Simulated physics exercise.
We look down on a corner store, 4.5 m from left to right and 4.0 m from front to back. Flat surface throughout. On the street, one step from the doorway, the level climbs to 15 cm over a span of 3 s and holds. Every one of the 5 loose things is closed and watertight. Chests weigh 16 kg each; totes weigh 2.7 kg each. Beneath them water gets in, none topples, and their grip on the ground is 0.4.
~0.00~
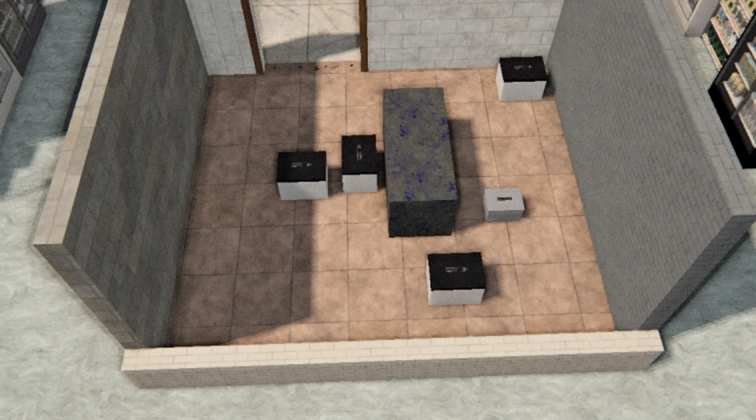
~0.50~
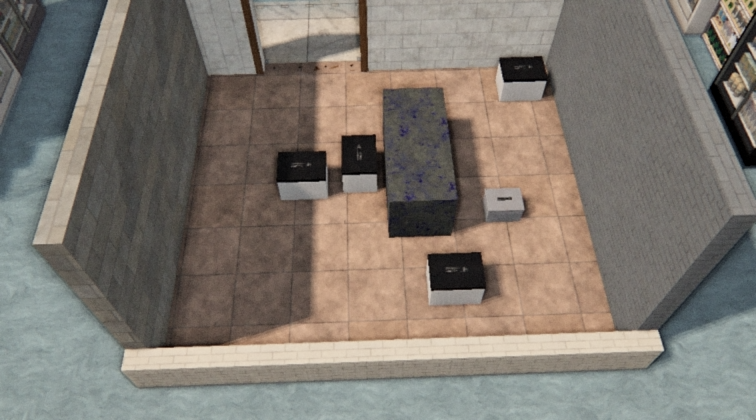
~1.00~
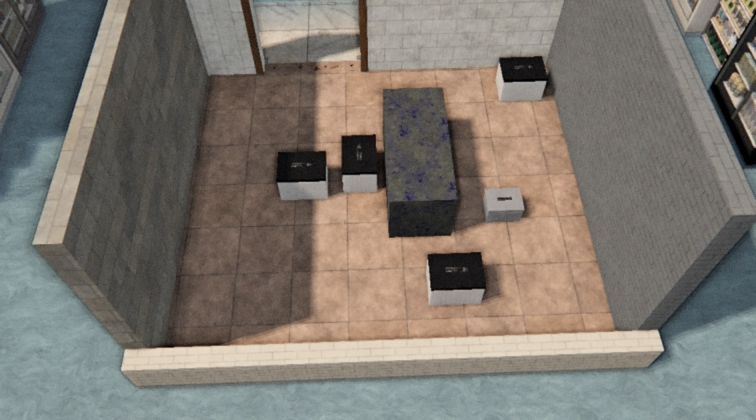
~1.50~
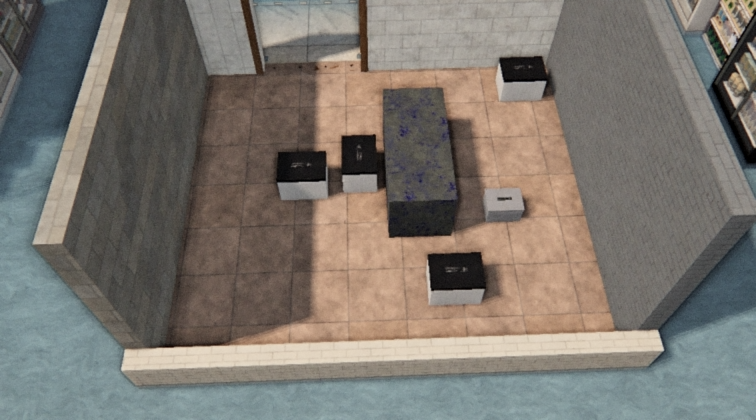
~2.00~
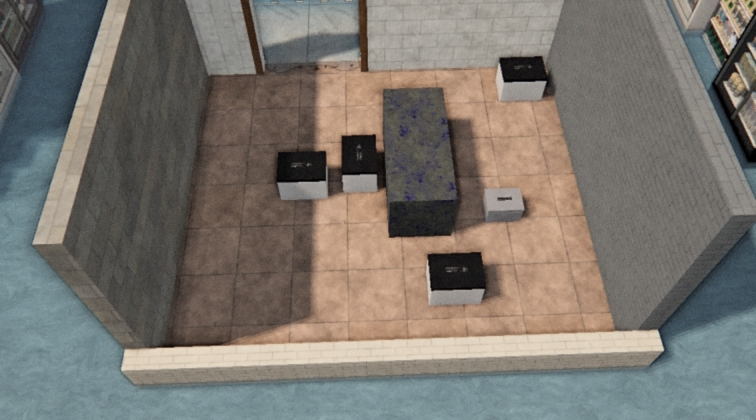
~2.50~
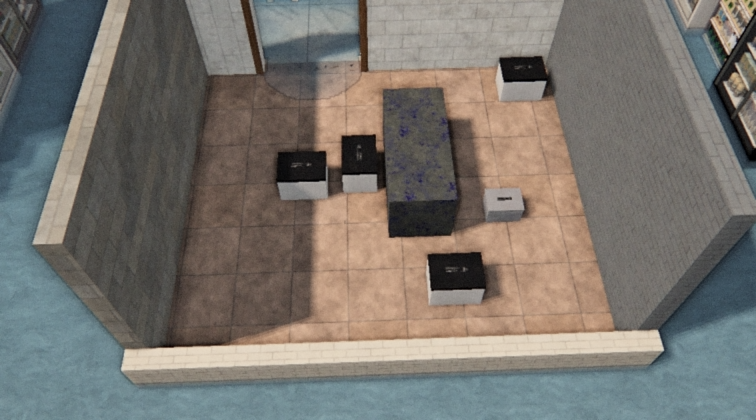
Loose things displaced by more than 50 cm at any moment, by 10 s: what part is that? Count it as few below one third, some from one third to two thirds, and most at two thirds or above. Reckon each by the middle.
Some.
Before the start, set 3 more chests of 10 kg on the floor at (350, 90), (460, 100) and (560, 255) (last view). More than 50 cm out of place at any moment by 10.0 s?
Taking them in order, the first is beyond that distance, the second is within that distance and the third is within that distance.
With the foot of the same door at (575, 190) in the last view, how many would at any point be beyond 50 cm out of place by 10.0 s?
The count would be 2.
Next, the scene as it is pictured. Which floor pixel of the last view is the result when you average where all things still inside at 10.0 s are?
Close to pixel (428, 217).
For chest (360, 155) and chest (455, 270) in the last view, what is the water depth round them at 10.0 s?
I'd estimate 5 cm for the first and 3 cm for the second.
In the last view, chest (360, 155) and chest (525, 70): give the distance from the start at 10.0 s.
They've ended up 100 cm and 0 cm away, in that order.
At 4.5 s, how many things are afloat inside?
The count is 0.
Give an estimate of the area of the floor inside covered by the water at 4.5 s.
I'd estimate close to 5.5 m2.
After 3.5 s 0 of 5 are over 50 cm from their spots; 0 afloat.
After 4.5 s 0 of 5 are over 50 cm from their spots; 0 afloat.
After 7.0 s 2 of 5 are over 50 cm from their spots; 0 afloat.
After 10.0 s 2 of 5 are over 50 cm from their spots, and 2 have been at some point; 1 afloat.
